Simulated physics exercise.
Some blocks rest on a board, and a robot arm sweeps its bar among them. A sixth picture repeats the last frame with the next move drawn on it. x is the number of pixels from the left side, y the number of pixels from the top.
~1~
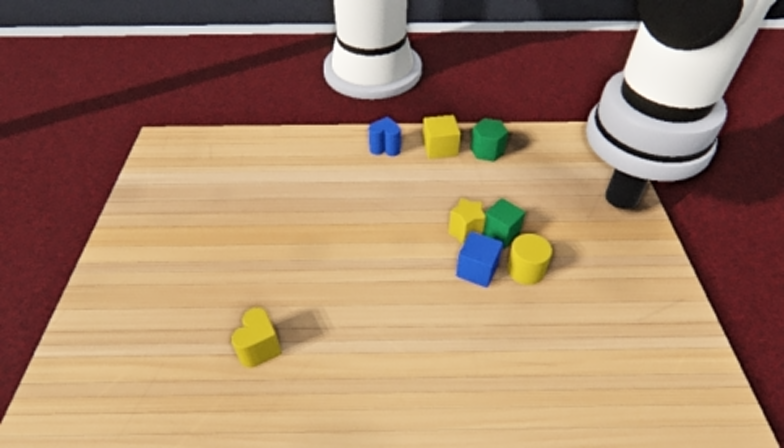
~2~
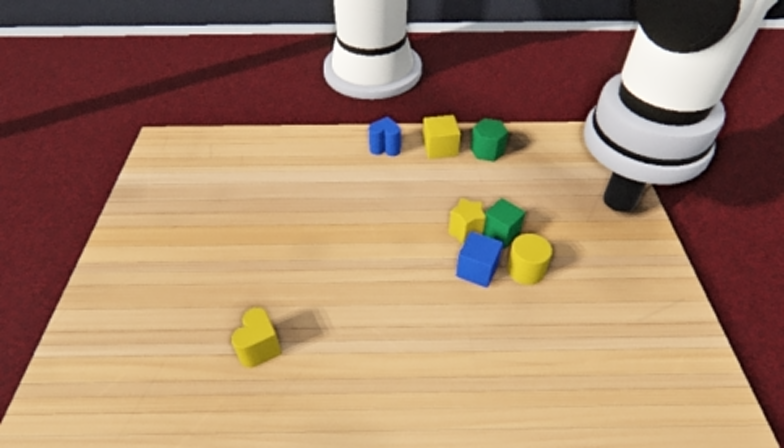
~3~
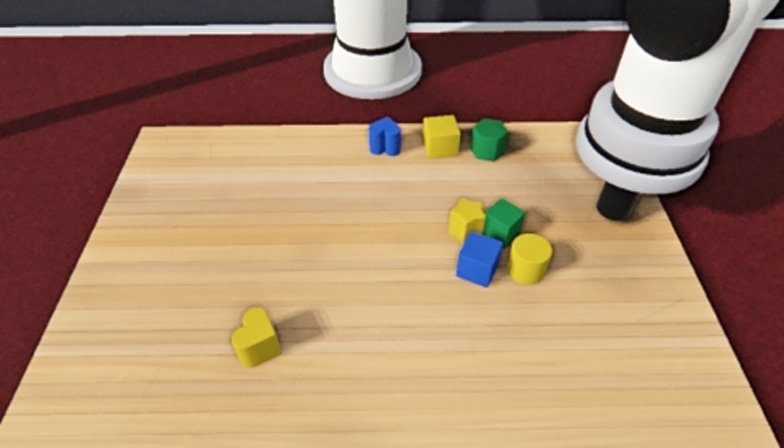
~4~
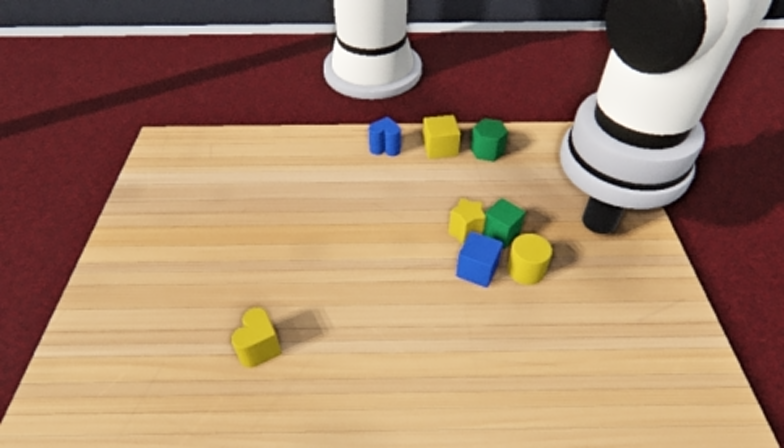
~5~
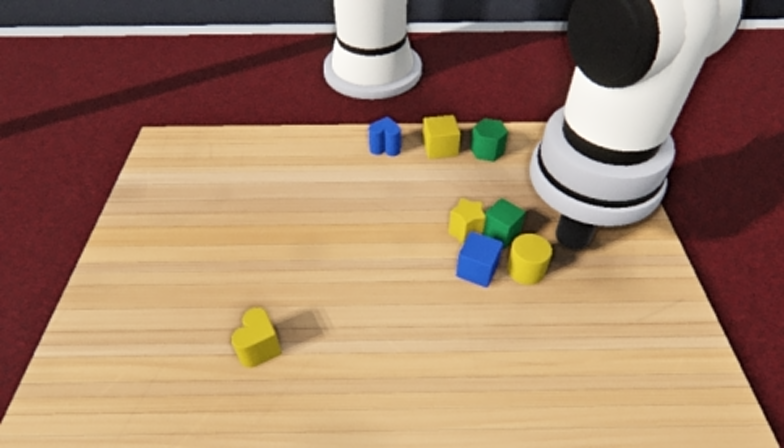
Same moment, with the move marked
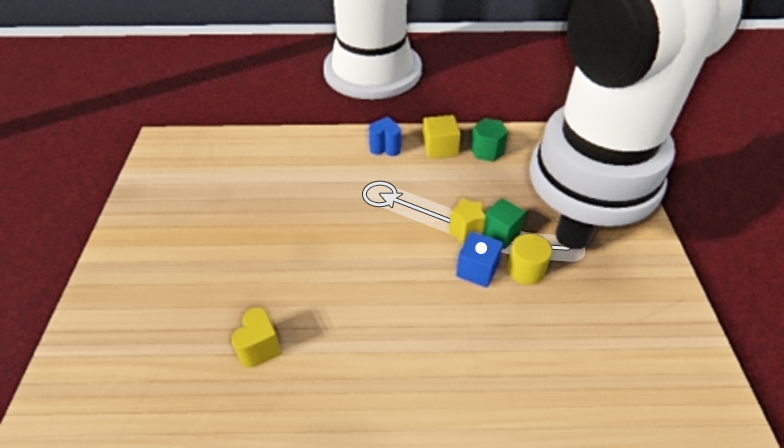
The clip opens on a wooden board with blue, yellow and green blocks, a robot arm holding its dark bar at the upper right. The arm barely shifts at first, then slides the bar left and toward the viewer, close beside the yellow round block, while every block stays still.
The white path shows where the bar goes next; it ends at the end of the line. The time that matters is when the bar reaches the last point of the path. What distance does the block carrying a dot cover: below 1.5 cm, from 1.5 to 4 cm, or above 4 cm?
It falls in the under 1.5 cm band.
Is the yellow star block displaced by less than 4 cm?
I believe not.
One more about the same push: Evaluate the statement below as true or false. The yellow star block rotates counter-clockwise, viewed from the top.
It is true.
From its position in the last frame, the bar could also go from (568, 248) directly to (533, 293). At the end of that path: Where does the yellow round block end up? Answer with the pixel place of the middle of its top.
I'd guess (502, 261).
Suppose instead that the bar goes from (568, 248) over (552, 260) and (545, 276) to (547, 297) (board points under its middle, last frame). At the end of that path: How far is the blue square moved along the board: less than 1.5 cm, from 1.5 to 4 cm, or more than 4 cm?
Short of 1.5 cm.
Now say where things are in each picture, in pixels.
Bar tip at (621, 199); block tops, yellow star block at (469, 210); blue square at (481, 248); green square at (506, 212); yellow round block at (532, 248), in the first picture.
Bar at (619, 202); blocks unchanged, in the second picture.
Bar at (612, 211); blocks unchanged, in the third picture.
Bar at (598, 223); blocks unchanged, in the fourth picture.
Bar at (572, 238); yellow star block at (469, 210); blue square at (481, 248); green square at (506, 212); yellow round block at (532, 248), in the fifth picture.
Path on the board, from (568, 248) by way of (499, 238) and (437, 216) to (380, 194); the dot is on the blue square.
What follows on the original path. One third of the way, bar at (500, 228); yellow star block at (441, 206); green square at (474, 203); yellow round block at (529, 249).
Two thirds of the way, bar at (436, 205); yellow star block at (407, 203), turned 70° anticlockwise; green square at (416, 176); yellow round block at (529, 249).
At the end, bar at (379, 183); yellow star block at (395, 201), turned 140° anticlockwise; blue square in place; green square at (374, 151), turned 45° clockwise; yellow round block at (529, 249).
